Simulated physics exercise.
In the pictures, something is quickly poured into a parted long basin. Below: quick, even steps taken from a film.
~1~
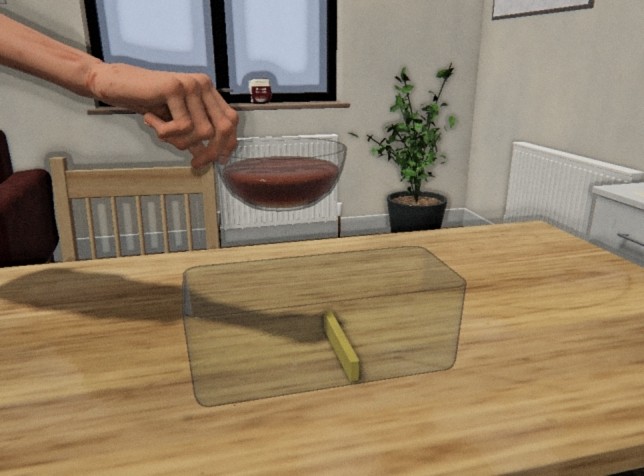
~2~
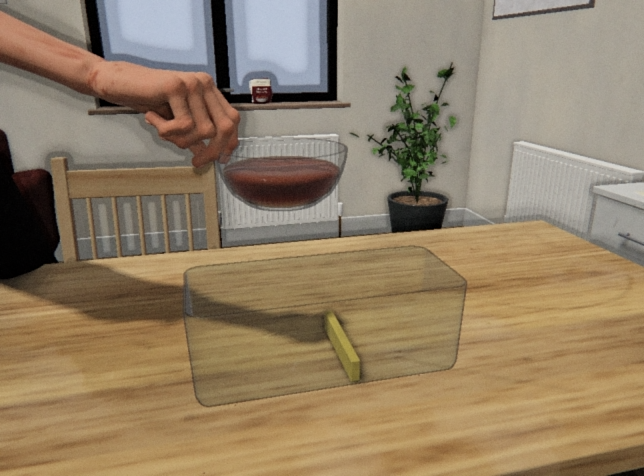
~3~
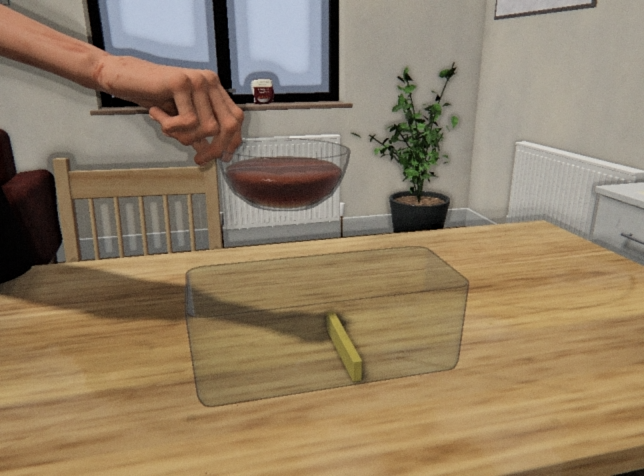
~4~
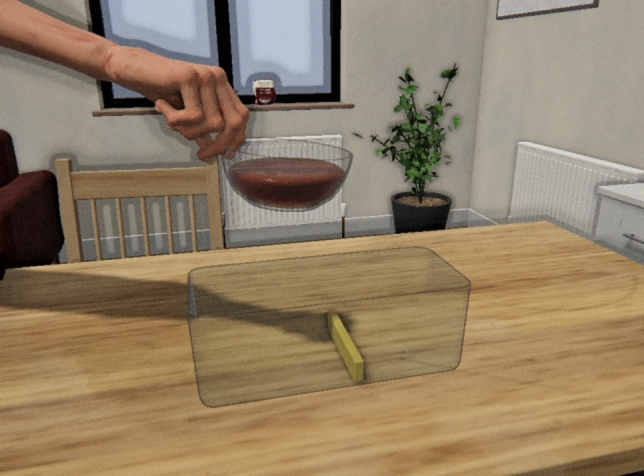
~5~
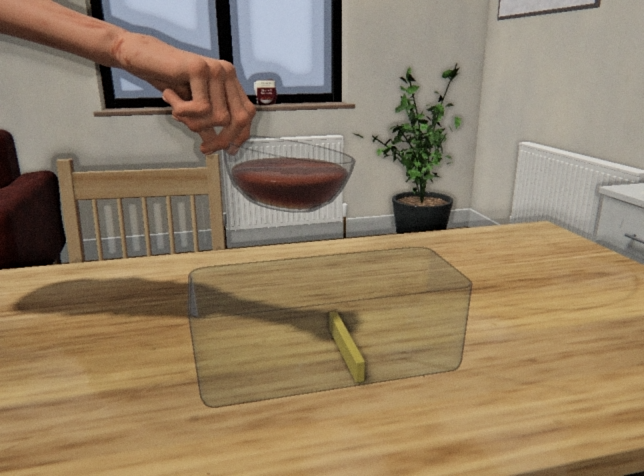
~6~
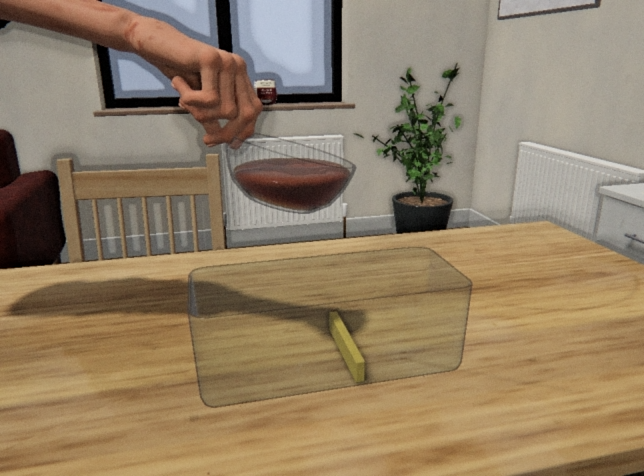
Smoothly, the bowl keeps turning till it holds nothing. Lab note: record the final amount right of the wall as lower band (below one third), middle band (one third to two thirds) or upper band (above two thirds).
Recorded: Upper band.
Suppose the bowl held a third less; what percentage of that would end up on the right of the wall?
About 85 percent.
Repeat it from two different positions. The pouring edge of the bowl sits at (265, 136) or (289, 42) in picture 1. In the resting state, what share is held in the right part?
Roughly 10 percent on the first try and 65 percent on the second.
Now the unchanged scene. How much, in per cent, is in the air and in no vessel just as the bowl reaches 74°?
Around 35 %.
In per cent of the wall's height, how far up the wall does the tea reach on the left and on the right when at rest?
Roughly 10 left of the wall, roughly 70 right of it.
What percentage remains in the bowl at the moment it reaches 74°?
Remaining fraction: Approx. 35 %.
A moment on, the bowl is tipped part way and 34 per cent is still to pour, 0 is left of the wall and 30 right of it.
Next, the bowl is tipped right over and 0 per cent is still to pour, 11 is left of the wall and 86 right of it.
Then the bowl is tipped right over and 0 per cent is still to pour, 12 is left of the wall and 87 right of it.
Later the bowl is tipped right over and 0 per cent is still to pour, 12 is left of the wall and 87 right of it.
Finally, 12 per cent lies left of the wall, 87 right of it and 1 outside.
